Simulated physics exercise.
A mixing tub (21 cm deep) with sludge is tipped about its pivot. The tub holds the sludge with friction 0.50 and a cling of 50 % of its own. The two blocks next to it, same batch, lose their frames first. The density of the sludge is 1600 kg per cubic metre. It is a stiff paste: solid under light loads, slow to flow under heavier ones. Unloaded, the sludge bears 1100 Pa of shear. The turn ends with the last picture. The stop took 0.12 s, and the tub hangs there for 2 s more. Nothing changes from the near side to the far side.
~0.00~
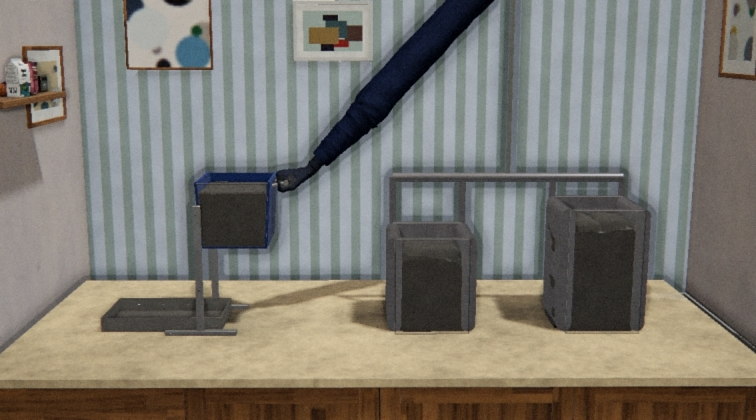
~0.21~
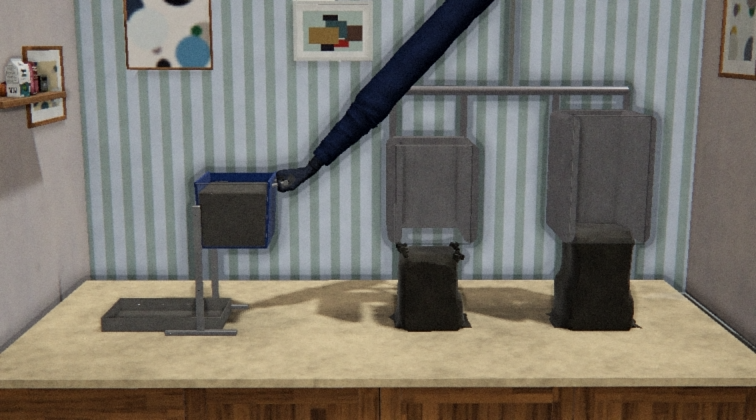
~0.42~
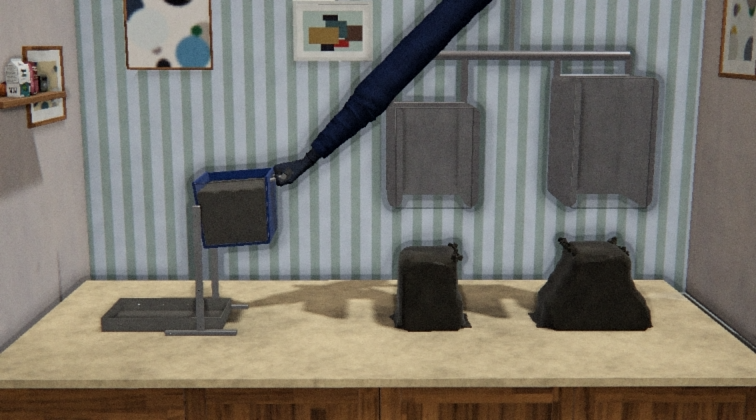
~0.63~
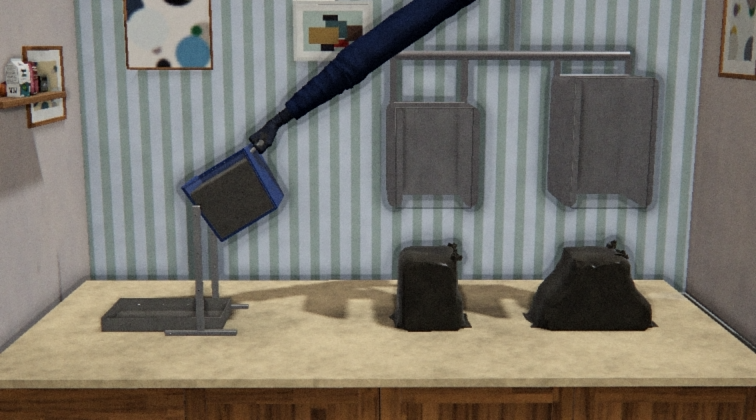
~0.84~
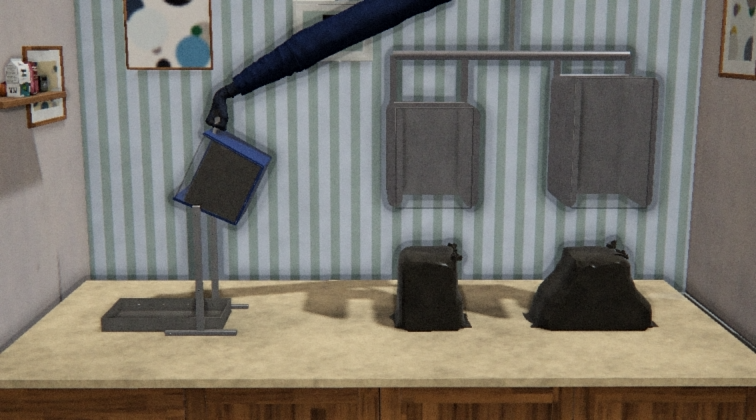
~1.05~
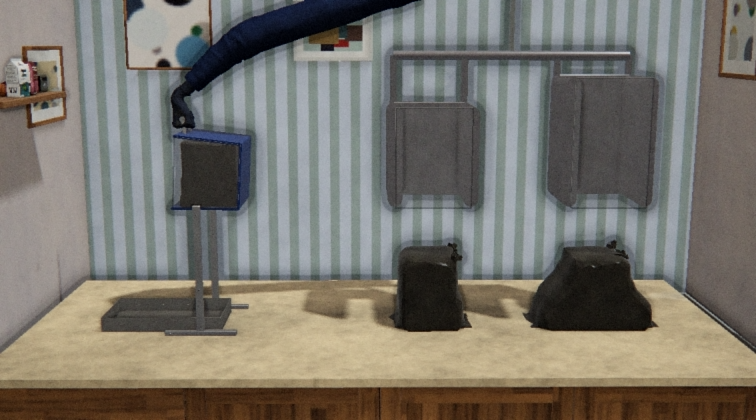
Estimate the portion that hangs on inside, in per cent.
It comes to some 100 %.
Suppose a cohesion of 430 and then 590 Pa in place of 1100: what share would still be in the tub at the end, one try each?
In that order: 45 %, 50 %.
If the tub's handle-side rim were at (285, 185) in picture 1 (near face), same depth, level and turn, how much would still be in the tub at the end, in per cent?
Then about 50 %.
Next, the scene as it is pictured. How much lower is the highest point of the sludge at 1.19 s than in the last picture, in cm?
Roughly 1 cm.
After 1.19 s, the tub is at 86 degrees and holds 100 %.
After 1.36 s, the tub is at 86 degrees and holds 100 %.
After 1.53 s, the tub is at 86 degrees and holds 100 %.
After 1.70 s, the tub is at 86 degrees and holds 100 %.
After 3.05 s, at the end, the tub is at 86 degrees and holds 100 %.
